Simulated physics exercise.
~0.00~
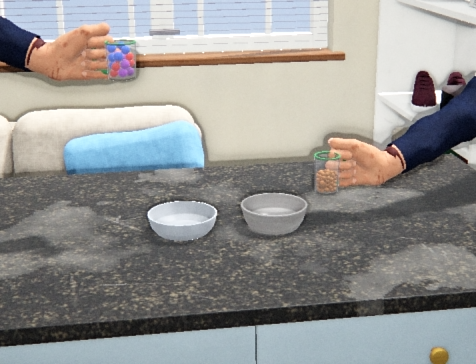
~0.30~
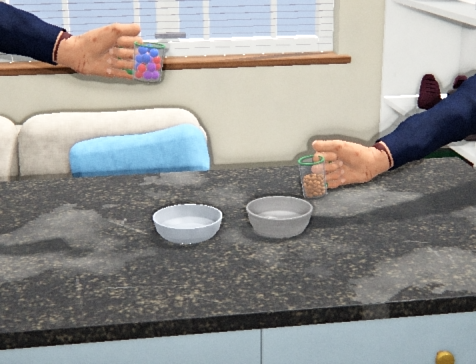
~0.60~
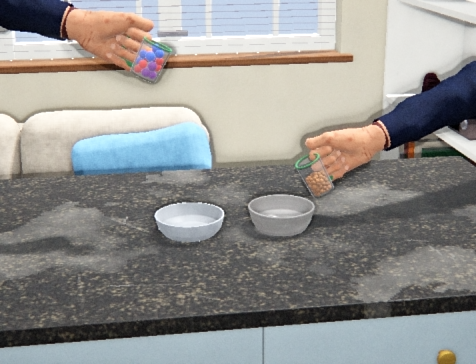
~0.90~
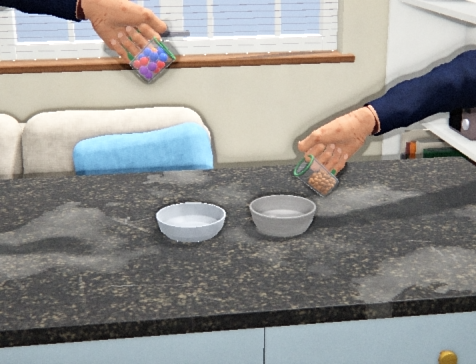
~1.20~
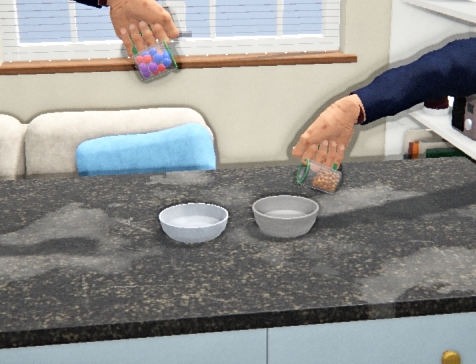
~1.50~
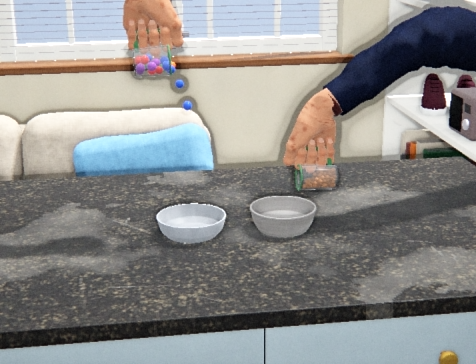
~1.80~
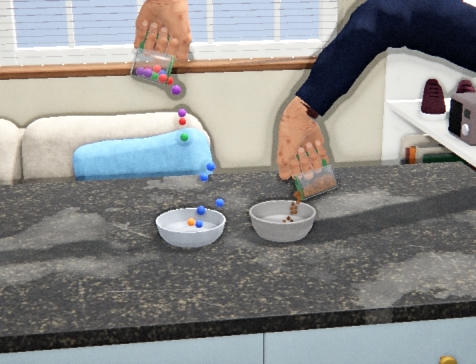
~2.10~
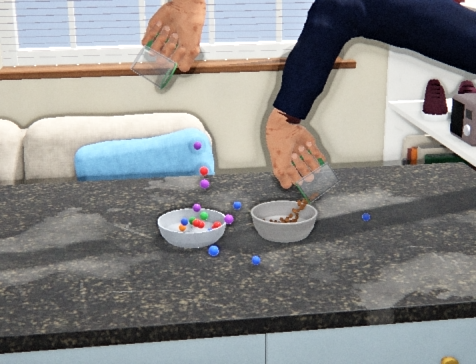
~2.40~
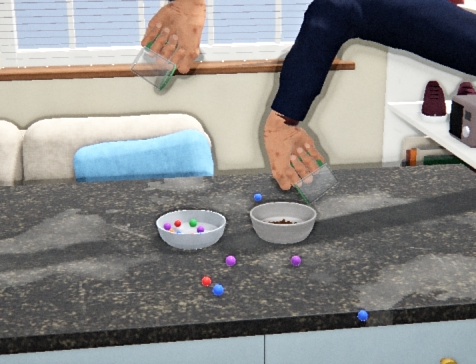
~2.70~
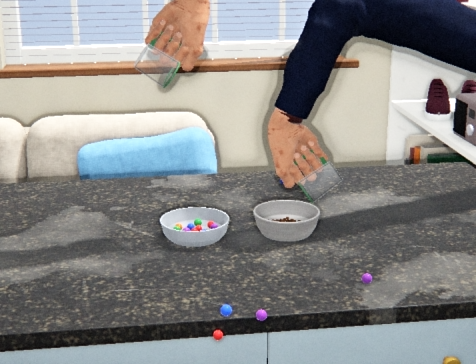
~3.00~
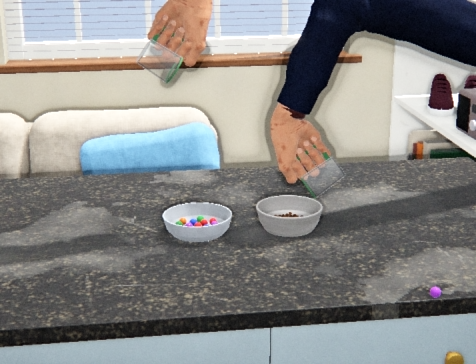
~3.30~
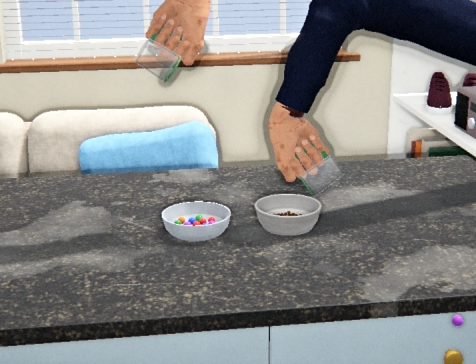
In this clip, two hands tip clear cups over two bowls on a dark counter, the left pouring colourful balls from high up and the right pouring small brown pieces from lower. Several balls bounce out and roll away, while the rest and all the brown pieces stay in the bowls.
